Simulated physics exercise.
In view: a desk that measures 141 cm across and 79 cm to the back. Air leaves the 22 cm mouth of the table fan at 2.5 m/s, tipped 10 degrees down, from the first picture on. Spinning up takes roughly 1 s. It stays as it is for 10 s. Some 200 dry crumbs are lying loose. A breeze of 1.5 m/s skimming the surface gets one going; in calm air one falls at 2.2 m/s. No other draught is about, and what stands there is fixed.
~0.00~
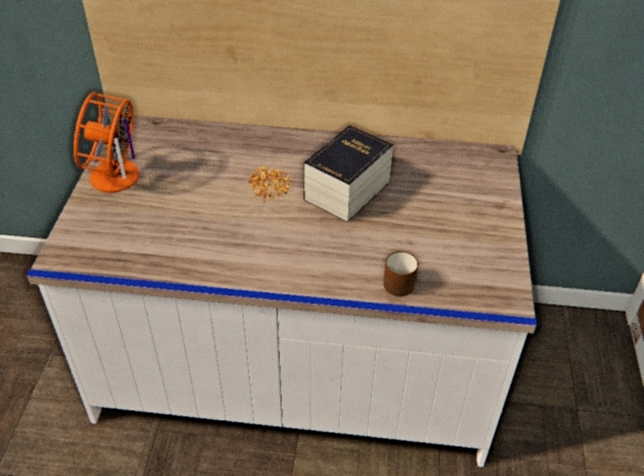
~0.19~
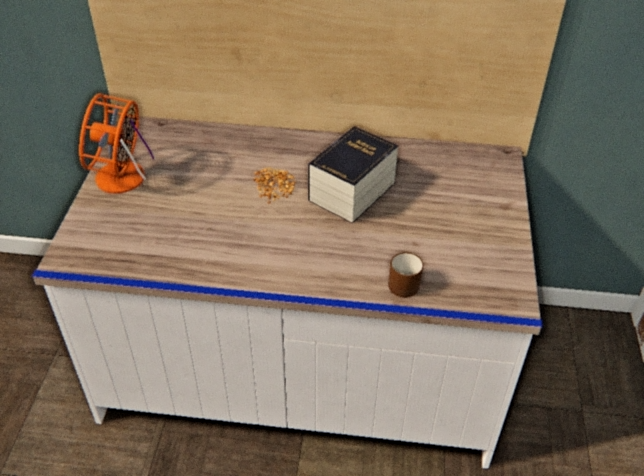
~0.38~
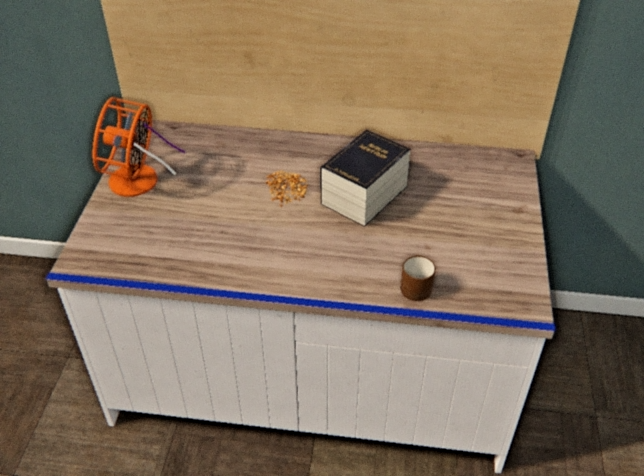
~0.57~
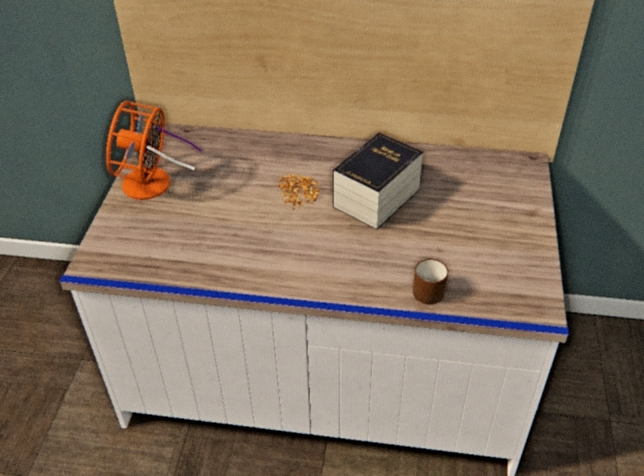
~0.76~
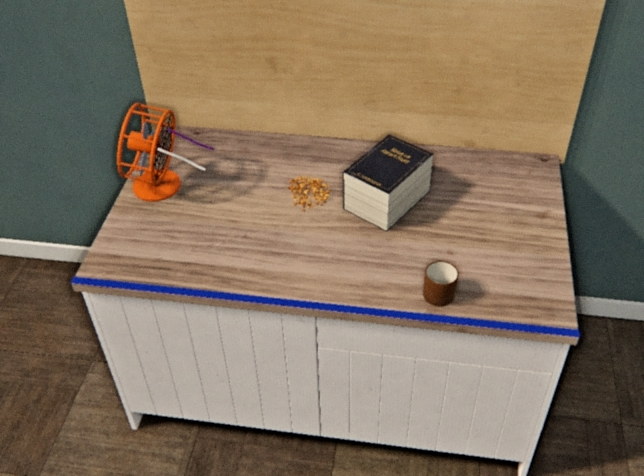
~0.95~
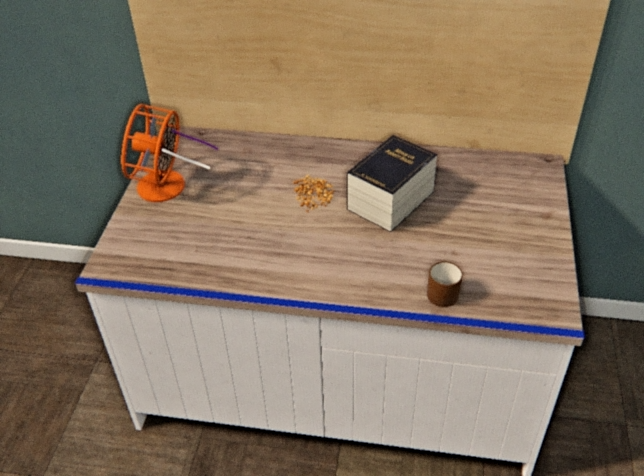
A white cabinet-style desk with a brown wood-grain top and a blue front edge stands before a pale wooden panel and teal wall, seen from above and in front. An orange table fan sits at the left, with golden crumbs near the middle, a dark-covered book beside them and a brown mug nearer the front. Strips on the fan lift and stream rightward, the crumbs stay still, and the view drifts slightly left.
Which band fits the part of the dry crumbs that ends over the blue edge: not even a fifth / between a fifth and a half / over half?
The share over the blue edge is not even a fifth.
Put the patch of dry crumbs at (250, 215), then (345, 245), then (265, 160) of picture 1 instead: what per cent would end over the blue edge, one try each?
In turn about 70 %, 30 %, 0 %.
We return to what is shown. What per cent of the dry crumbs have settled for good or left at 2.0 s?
Near 4 %.
After 2.0 s, 3 % are over the blue edge; the middle of those still in play is near (373, 171); 4 % have settled or left.
After 3.2 s, 5 % are over the blue edge; the middle of those still in play is near (342, 199); 51 % have settled or left.
After 5.5 s, 6 % are over the blue edge; the middle of those still in play is near (342, 200); 72 % have settled or left.
After 10.0 s, at the end, 6 % are over the blue edge; the middle of those still in play is near (339, 201).
